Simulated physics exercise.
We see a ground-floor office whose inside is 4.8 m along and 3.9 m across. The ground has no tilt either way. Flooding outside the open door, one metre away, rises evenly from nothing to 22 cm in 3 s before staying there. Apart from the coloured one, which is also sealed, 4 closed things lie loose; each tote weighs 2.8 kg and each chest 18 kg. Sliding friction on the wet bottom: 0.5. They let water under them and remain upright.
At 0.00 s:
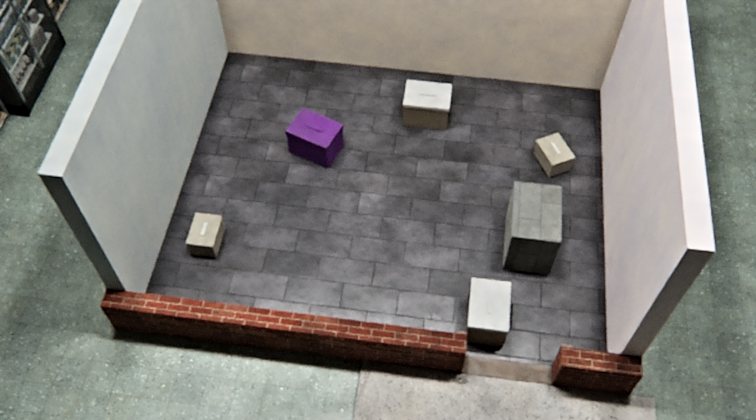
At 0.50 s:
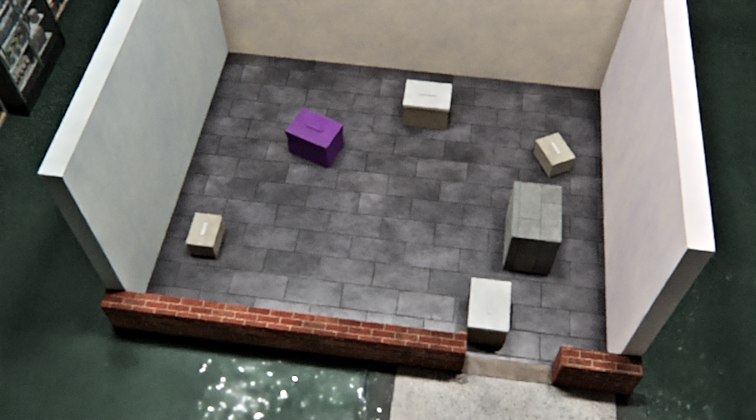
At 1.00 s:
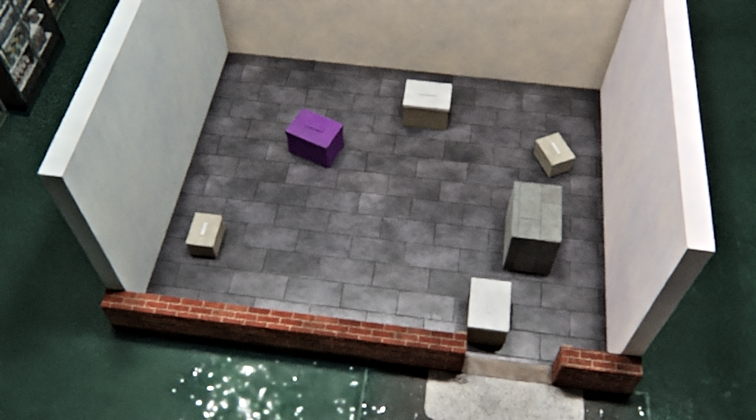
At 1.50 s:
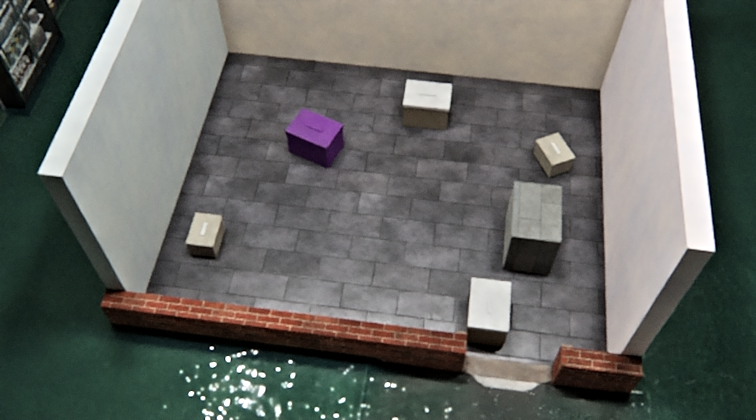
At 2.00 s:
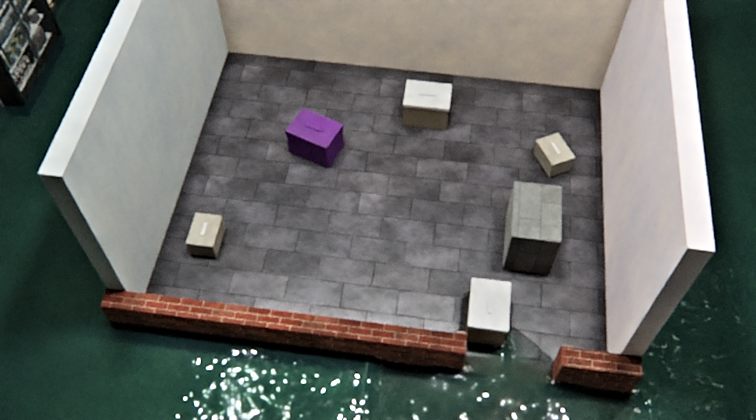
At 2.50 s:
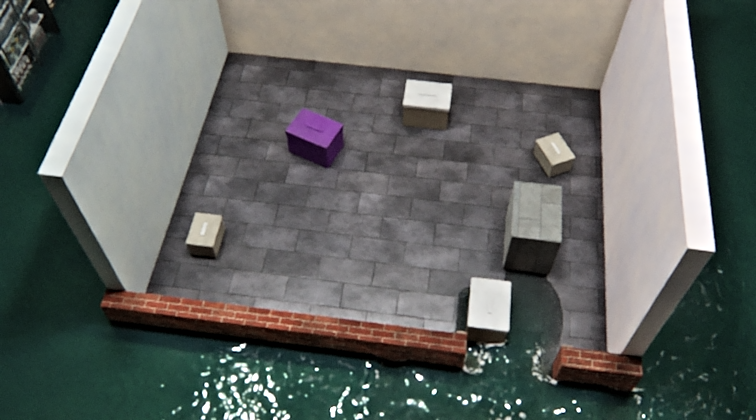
To begin with, a purple chest and several pale and grey boxes sit on the dry tiled floor of a walled room. Dark green water then covers the ground outside and creeps over the doorstep. Finally it spreads through the gap around the nearest white box, while every box stays still.
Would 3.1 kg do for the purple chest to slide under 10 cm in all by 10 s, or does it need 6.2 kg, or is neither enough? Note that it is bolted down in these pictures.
It needs the heavy one.
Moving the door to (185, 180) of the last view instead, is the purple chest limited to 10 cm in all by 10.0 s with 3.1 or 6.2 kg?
In that case both options fail.
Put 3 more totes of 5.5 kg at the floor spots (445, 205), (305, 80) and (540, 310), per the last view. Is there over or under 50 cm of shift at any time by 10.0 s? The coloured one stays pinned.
Result, in turn - exceeds it; exceeds it; exceeds it.
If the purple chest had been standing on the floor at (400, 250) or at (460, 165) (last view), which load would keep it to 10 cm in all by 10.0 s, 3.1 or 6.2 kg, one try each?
For the first start neither one suffices; for the second neither one suffices.
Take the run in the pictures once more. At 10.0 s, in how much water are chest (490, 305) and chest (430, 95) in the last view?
Around 4 cm and 6 cm.
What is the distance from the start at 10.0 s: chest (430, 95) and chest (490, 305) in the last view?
Shifts: 0 cm / 150 cm.
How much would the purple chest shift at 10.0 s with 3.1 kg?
I'd put it at roughly 30 cm.
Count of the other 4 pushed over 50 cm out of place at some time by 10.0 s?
That comes to 2.
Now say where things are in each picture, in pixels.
The purple chest at (314, 128) rests on the ground; water covers 0.0 m2; 0 of 5 have shifted, in the first frame.
The purple chest at (314, 128) rests on the ground; 0.0 m2 under water; 0 of 5 have shifted, in the second frame.
The purple chest at (314, 128) rests on the ground; 0.0 m2 under water; 0 of 5 have shifted, in the third frame.
The purple chest at (314, 128), on the bottom; 0.0 m2 under water; 0 of 5 have shifted, in the fourth frame.
The purple chest at (314, 128), on the bottom; 0.2 m2 under water; 0 of 5 have shifted, in the fifth frame.
The purple chest at (314, 128), on the bottom; water covers 0.6 m2; 0 of 5 have shifted, in the sixth frame.
After 3.5 s the purple chest would be 0 cm from its start with 3.1 kg and 0 cm from its start with 6.2 kg; 0 cm of water round it then.
After 4.5 s the purple chest would be 0 cm from its start with 3.1 kg and 0 cm from its start with 6.2 kg; 0 cm of water round it then.
After 7.0 s the purple chest would be 2 cm from its start with 3.1 kg and 0 cm from its start with 6.2 kg; 1 cm of water round it then.
After 10.0 s the purple chest would be 31 cm from its start with 3.1 kg and 1 cm from its start with 6.2 kg; 3 cm of water round it then.
